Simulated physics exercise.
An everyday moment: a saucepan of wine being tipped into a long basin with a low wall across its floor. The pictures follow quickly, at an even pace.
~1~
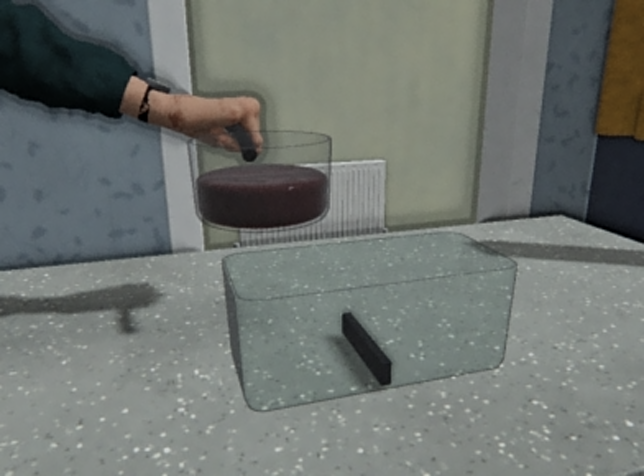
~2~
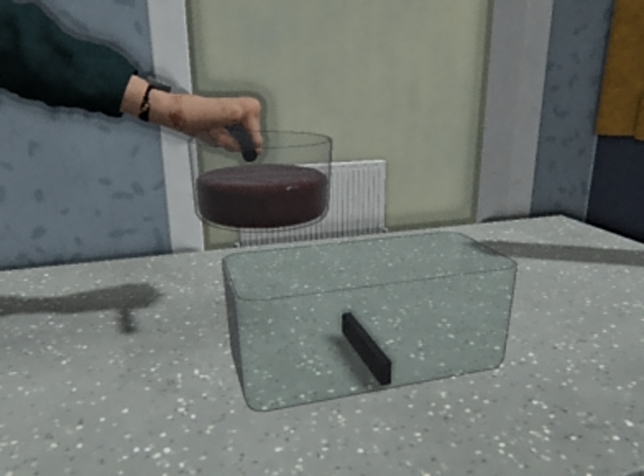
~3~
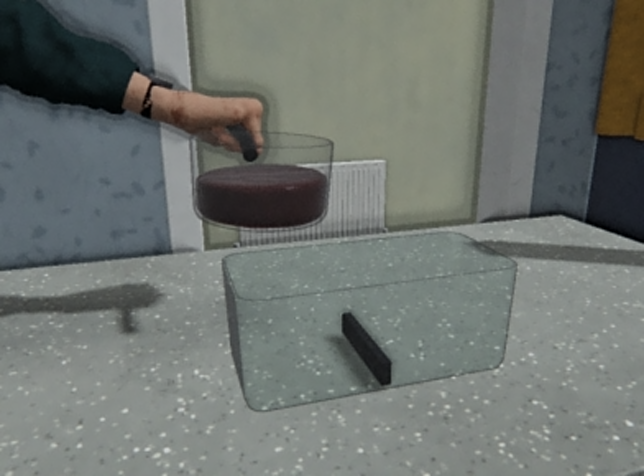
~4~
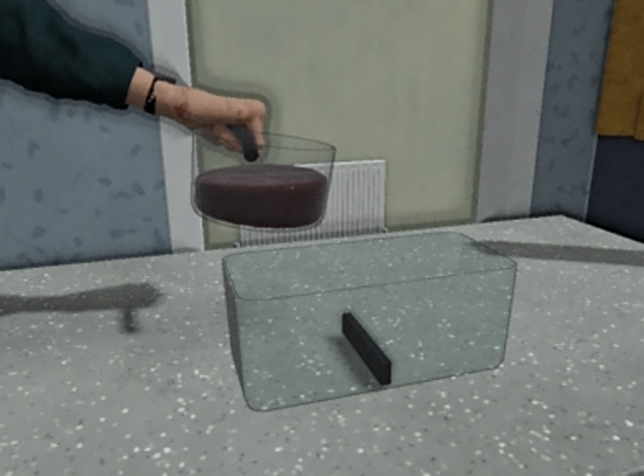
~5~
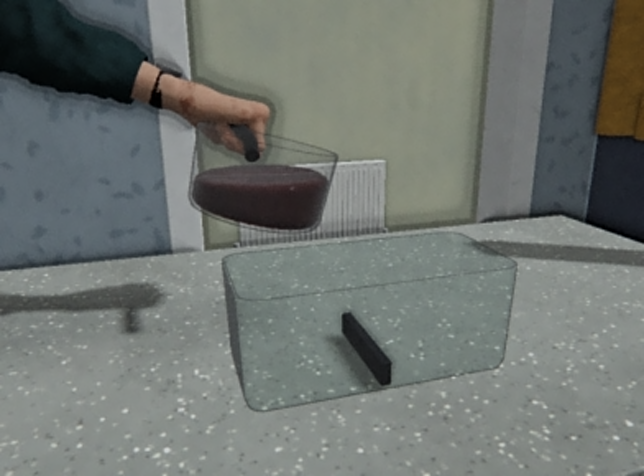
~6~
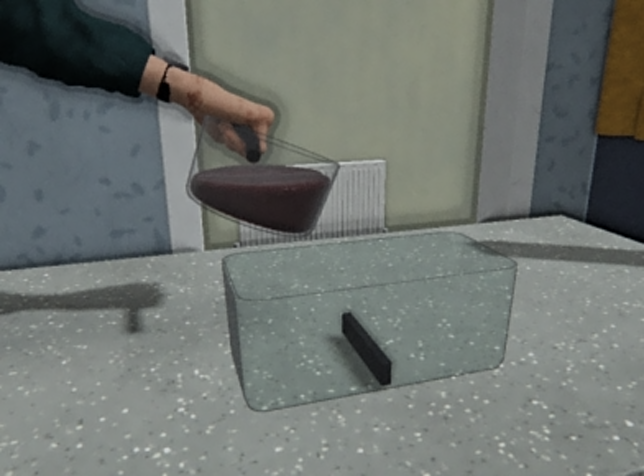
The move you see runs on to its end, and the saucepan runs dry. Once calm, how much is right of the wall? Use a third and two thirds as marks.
In the end between a third and two thirds is right of the wall.
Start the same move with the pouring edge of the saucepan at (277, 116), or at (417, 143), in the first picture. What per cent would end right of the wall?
First some 15, then 90 per cent.
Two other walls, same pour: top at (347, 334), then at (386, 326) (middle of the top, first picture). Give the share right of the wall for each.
Near 65 % and 10 %.
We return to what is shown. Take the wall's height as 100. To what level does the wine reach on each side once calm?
Left: 50 %. Right: 50 %.
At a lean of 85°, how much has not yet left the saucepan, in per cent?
Close to 50 per cent.
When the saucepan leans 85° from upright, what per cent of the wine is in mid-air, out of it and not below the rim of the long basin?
Near 30 %.
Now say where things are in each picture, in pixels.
In the first frame, it leans 0°; its right rim is at (327, 138); the wine meets the walls at (195, 179) and (322, 171); the long basin's rim runs from (229, 278) to (487, 249); the wall's top is at (365, 337).
In the second frame, it leans 1°; its right rim is at (328, 139); the wine meets the walls at (195, 179) and (322, 171).
In the third frame, it leans 4°; its right rim is at (329, 142); the wine meets the walls at (195, 178) and (322, 172).
In the fourth frame, it leans 8°; its right rim is at (331, 148); the wine meets the walls at (195, 179) and (322, 172).
In the fifth frame, it leans 14°; its right rim is at (333, 155); the wine meets the walls at (193, 179) and (324, 172).
In the sixth frame, it leans 22°; its right rim is at (335, 165); the wine meets the walls at (191, 178) and (326, 173).
A moment on, the saucepan is tipped on its side and 48 per cent is still to pour, 8 is left of the wall and 16 right of it.
Next, the saucepan is tipped right over and 4 per cent is still to pour, 48 is left of the wall and 44 right of it.
Then the saucepan is tipped right over and 0 per cent is still to pour, 53 is left of the wall and 46 right of it.
Later the saucepan is tipped right over and 0 per cent is still to pour, 53 is left of the wall and 47 right of it.
At rest 53 per cent lies left of the wall, 47 right of it and 0 outside.
